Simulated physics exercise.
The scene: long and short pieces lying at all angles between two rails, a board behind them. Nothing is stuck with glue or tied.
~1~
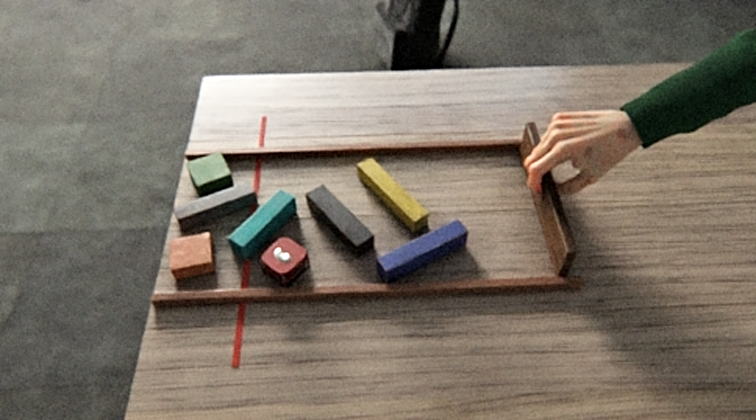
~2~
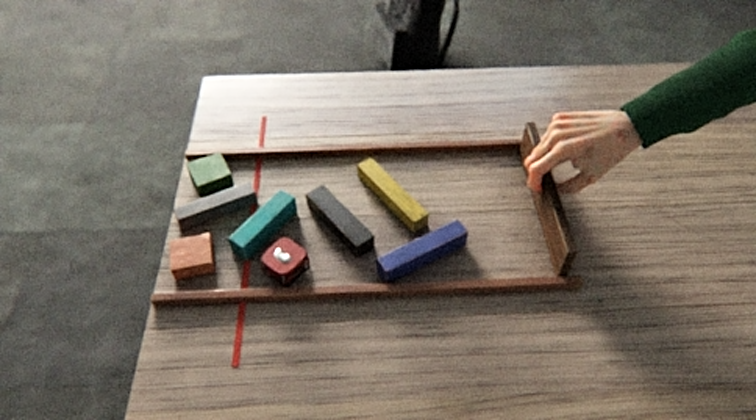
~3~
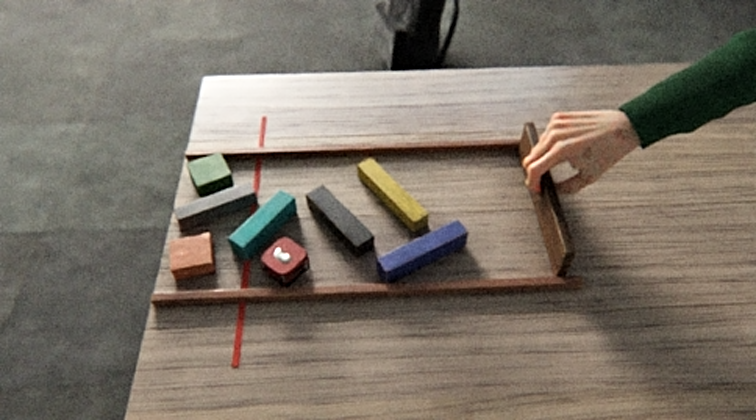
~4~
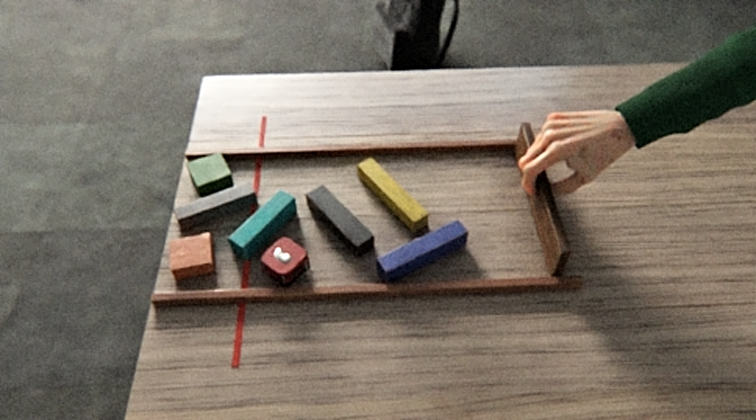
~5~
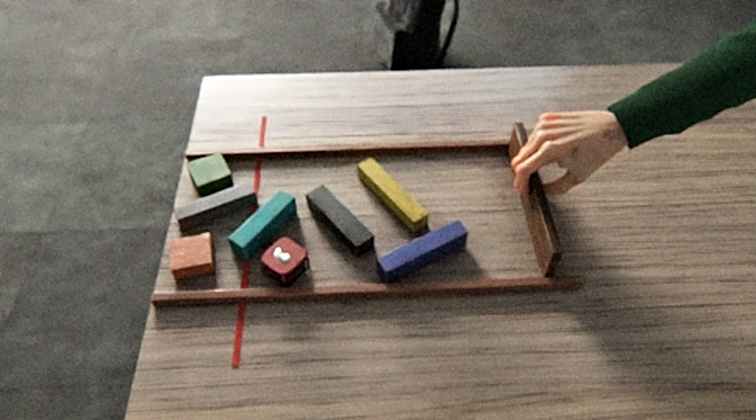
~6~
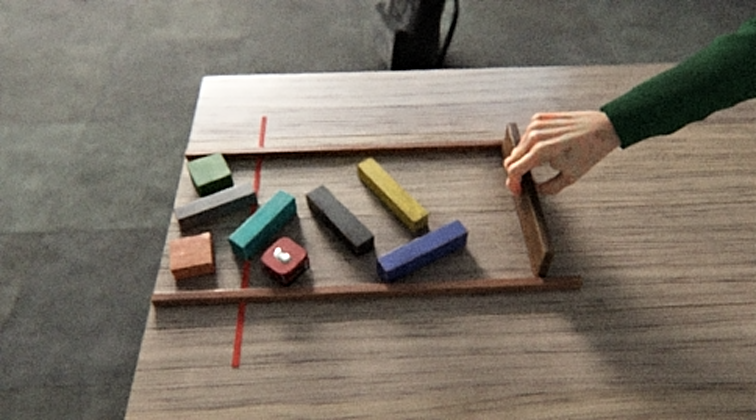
A hand in a green sleeve grips a dark wooden board at the right of a wood-grain tabletop, seen from above at an angle. Between two brown rails lie a green block, grey bar and orange block at left, a turquoise stick and dark red block near a red tape line, and black, yellow and blue bars. The hand slides the board slightly left, while the pieces and camera stay still.
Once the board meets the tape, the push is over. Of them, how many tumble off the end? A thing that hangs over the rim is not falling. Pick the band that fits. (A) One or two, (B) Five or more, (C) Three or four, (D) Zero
Option A: One or two.
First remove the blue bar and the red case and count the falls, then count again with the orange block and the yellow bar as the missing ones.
Counts - first: 0, second: 0.
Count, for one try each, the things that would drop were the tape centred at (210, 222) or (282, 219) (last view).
Per try: 5; 0.
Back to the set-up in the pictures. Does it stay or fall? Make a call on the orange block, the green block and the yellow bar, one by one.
Here's how it ends: The orange block goes down, the green block holds its spot and the yellow bar holds its spot.
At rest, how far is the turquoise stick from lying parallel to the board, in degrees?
Out of line by around 45°.
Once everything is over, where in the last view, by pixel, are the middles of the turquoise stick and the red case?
The turquoise stick settles near (174, 223); as for the red case, near (185, 245).
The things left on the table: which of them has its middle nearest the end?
Grey bar.
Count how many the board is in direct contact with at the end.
Contact count: 2.
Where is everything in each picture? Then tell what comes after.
Orange block (192, 256); green block (210, 174); grey bar (217, 205); board (545, 195); tape (252, 220), in the first frame.
Green block (210, 175); yellow bar (392, 194), in the second frame.
Grey bar (217, 206); black bar (339, 220), in the third frame.
Orange block (192, 257); blue bar (423, 252), in the fourth frame.
Green block (210, 175); turquoise stick (264, 224), in the fifth frame.
Orange block (192, 257); green block (210, 175); grey bar (217, 206); board (525, 196); tape (252, 220), in the sixth frame.
Soon after, none off yet; orange block at rest near (192, 257); green block at rest near (210, 175); grey bar at rest near (217, 206).
At rest, the number that fall off is one or two; fallen, orange block.
